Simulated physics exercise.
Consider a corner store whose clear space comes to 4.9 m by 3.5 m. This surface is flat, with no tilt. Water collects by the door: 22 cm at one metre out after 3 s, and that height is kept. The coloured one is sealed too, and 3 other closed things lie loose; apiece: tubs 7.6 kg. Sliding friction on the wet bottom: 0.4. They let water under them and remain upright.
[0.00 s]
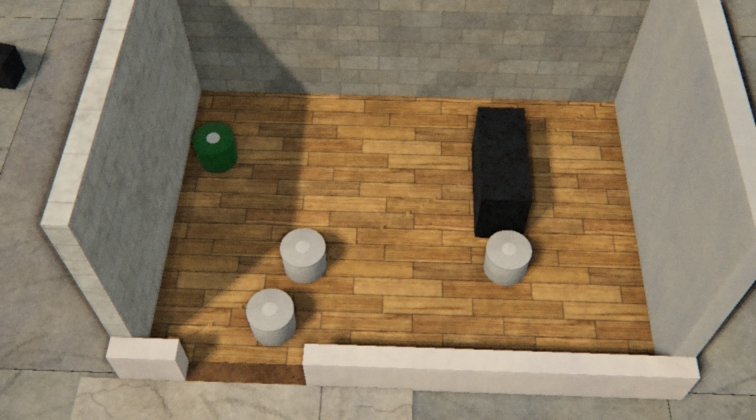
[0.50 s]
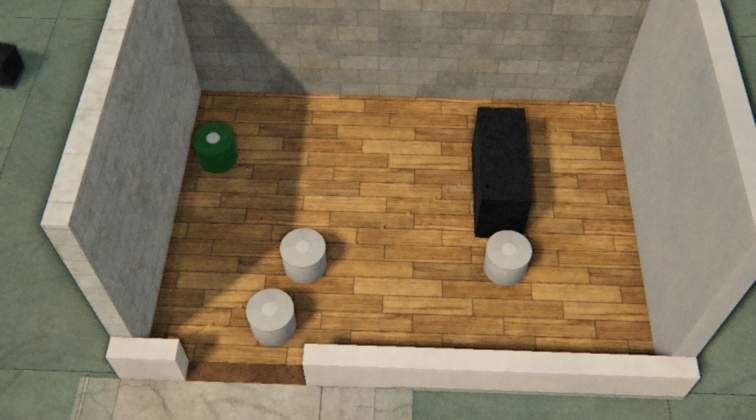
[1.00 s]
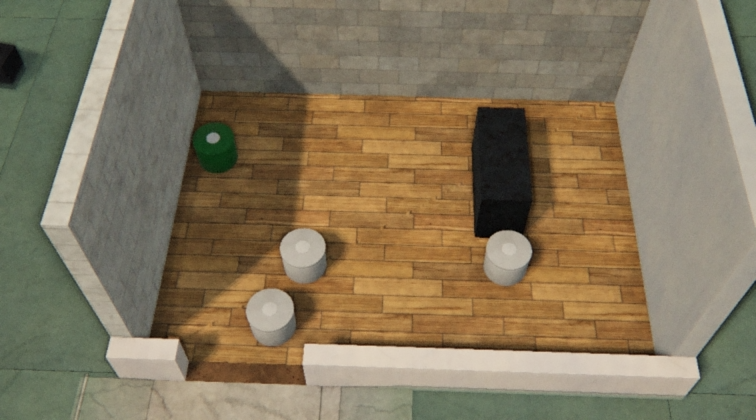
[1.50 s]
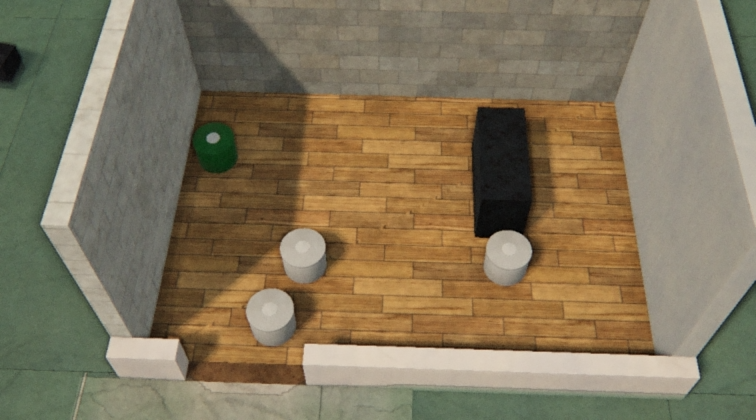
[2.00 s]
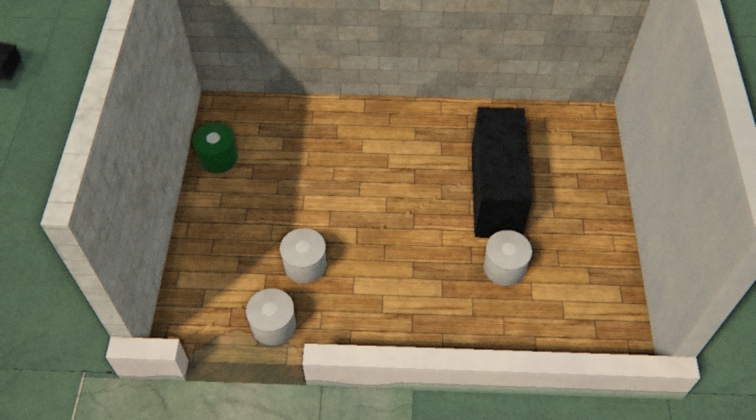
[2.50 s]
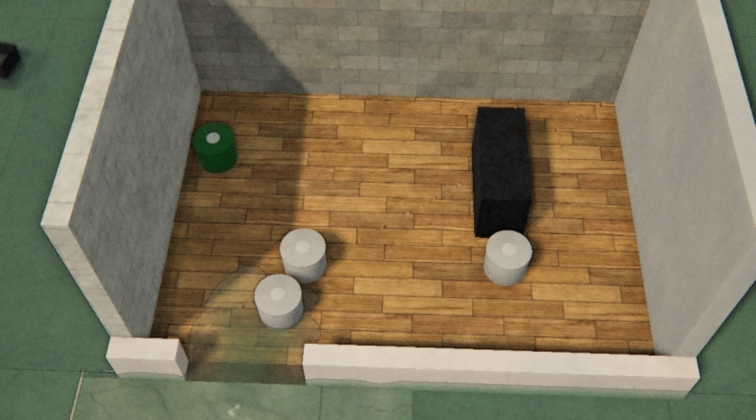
Small store with a wood floor, water spreading outside and seeping through the doorway, nudging one white canister slightly, the rest still.
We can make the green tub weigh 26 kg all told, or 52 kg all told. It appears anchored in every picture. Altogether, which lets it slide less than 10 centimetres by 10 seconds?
Looks to me like only the heavy option works.
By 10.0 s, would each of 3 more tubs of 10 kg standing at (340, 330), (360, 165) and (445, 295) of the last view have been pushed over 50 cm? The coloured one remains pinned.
Taking them in order, the first is inside the line, the second beyond the line and the third inside the line.
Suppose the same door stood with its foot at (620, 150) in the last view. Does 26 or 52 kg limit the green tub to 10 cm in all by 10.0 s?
Okay, so the light mass does it.
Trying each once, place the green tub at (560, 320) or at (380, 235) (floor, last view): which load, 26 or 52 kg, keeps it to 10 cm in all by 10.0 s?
For the first spot the lighter suffices, for the second the lighter suffices.
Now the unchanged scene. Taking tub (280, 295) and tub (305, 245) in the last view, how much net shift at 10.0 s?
The first is 400 cm from its start, the second 350 cm.
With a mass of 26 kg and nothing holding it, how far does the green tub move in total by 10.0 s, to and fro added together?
Roughly 40 cm.
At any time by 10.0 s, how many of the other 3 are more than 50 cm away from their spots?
The total is 2.
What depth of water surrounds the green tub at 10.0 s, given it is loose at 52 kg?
Close to 14 cm deep.
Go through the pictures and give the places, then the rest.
In the first picture, the green tub at (213, 138) rests on the ground; 0.0 m2 under water; 0 of 4 have shifted.
In the second picture, the green tub at (213, 138) rests on the ground; water covers 0.0 m2; 0 of 4 have shifted.
In the third picture, the green tub at (213, 138) rests on the ground; water covers 0.0 m2; 0 of 4 have shifted.
In the fourth picture, the green tub at (213, 138) rests on the ground; water covers 0.0 m2; 0 of 4 have shifted.
In the fifth picture, the green tub at (213, 138), on the bottom; water covers 0.2 m2; 0 of 4 have shifted.
In the sixth picture, the green tub at (213, 138) rests on the ground; water covers 0.7 m2; 1 of 4 have shifted.
After 3.5 s the green tub would be 0 cm from its start with 26 kg and 0 cm from its start with 52 kg; 0 cm of water round it then.
After 4.5 s the green tub would be 7 cm from its start with 26 kg and 0 cm from its start with 52 kg; 9 cm of water round it then.
After 7.0 s the green tub would be 38 cm from its start with 26 kg and 0 cm from its start with 52 kg; 12 cm of water round it then.
After 10.0 s the green tub would be 41 cm from its start with 26 kg and 0 cm from its start with 52 kg; 14 cm of water round it then.
